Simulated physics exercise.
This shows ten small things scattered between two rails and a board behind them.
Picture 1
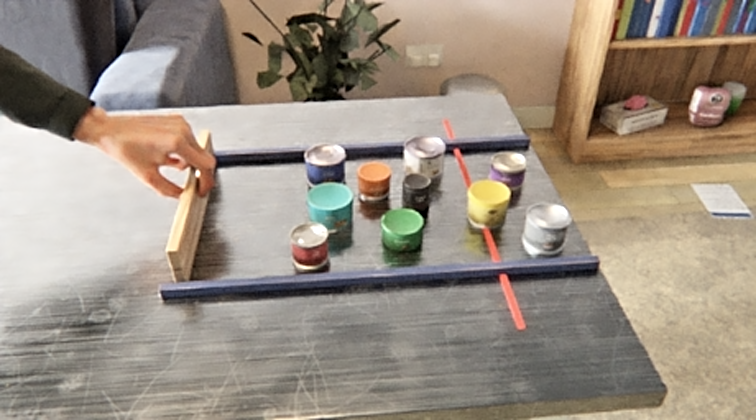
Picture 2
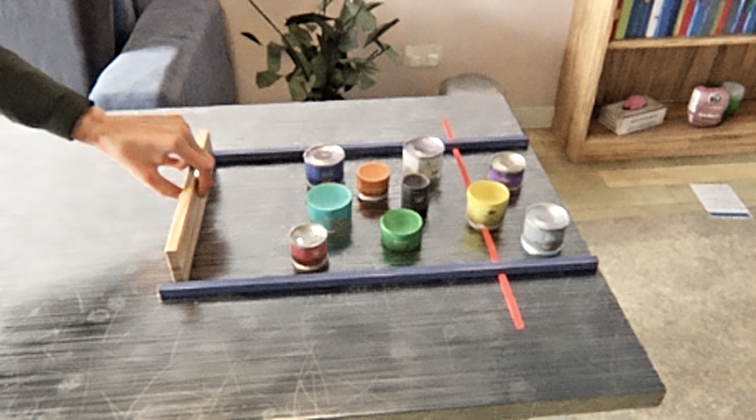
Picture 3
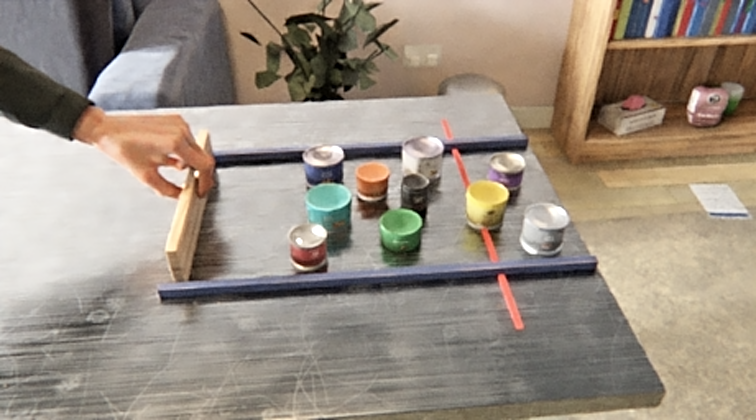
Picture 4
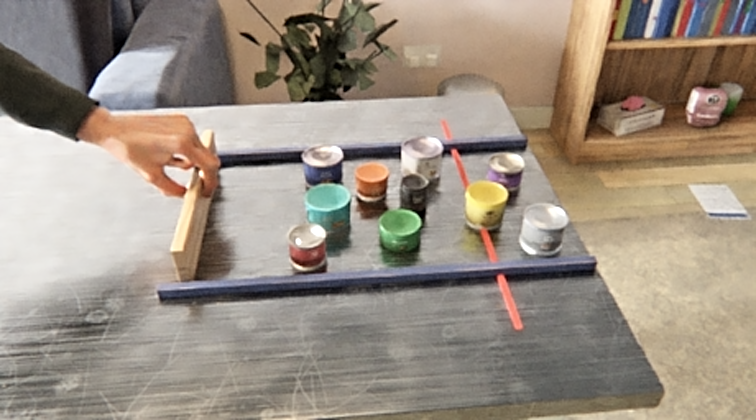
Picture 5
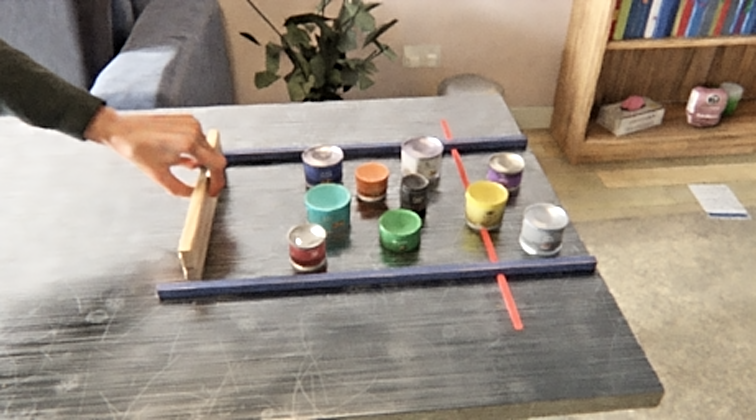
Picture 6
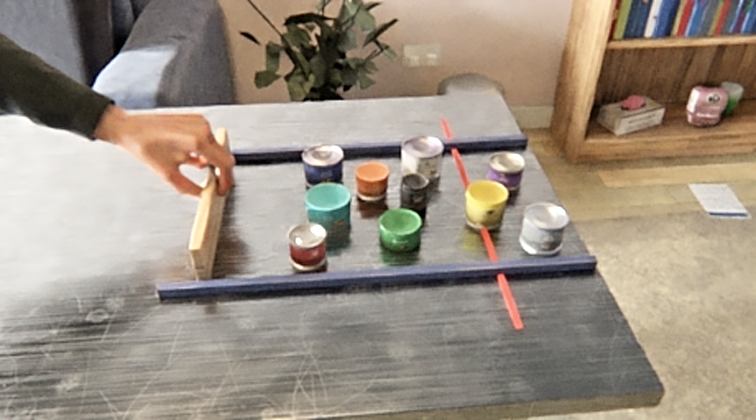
A hand slides a wooden board slightly right between two rails toward ten still paint pots.
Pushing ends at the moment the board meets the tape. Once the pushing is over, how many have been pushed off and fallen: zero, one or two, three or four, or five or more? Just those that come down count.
Zero have.
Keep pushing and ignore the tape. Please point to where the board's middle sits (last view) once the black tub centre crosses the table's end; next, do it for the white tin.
I'd put it close to (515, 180), and close to (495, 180) for the other one.
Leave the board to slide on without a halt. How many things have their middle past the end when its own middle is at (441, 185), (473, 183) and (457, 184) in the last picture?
In order: 0, 0, 0.
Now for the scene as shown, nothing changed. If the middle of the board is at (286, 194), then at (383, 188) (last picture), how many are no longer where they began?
The counts are 0 and 7.
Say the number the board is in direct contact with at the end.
Contact count: 4.
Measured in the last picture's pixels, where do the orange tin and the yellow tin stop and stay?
The orange tin ends at (485, 177) and the yellow tin at (541, 196).
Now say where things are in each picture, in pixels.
Grey tin (546, 229); purple tin (508, 171); yellow tin (488, 205); board (195, 199); tape (475, 201), in the first picture.
Purple tin (507, 171); red pot (309, 246), in the second picture.
Yellow tin (486, 205); green tub (401, 230), in the third picture.
Grey tin (543, 229); blue pot (323, 168), in the fourth picture.
Purple tin (505, 172); black tub (414, 193), in the fifth picture.
Grey tin (543, 228); purple tin (505, 171); yellow tin (486, 205); board (214, 198); tape (473, 201), in the sixth picture.
Early on, none off yet; grey tin at rest near (543, 228); purple tin at rest near (505, 171); yellow tin at rest near (486, 205).
A while later, none off yet; grey tin at rest near (543, 228); purple tin at rest near (507, 172); yellow tin travelled a little near (495, 200).
Finally, the number that fall off is zero.
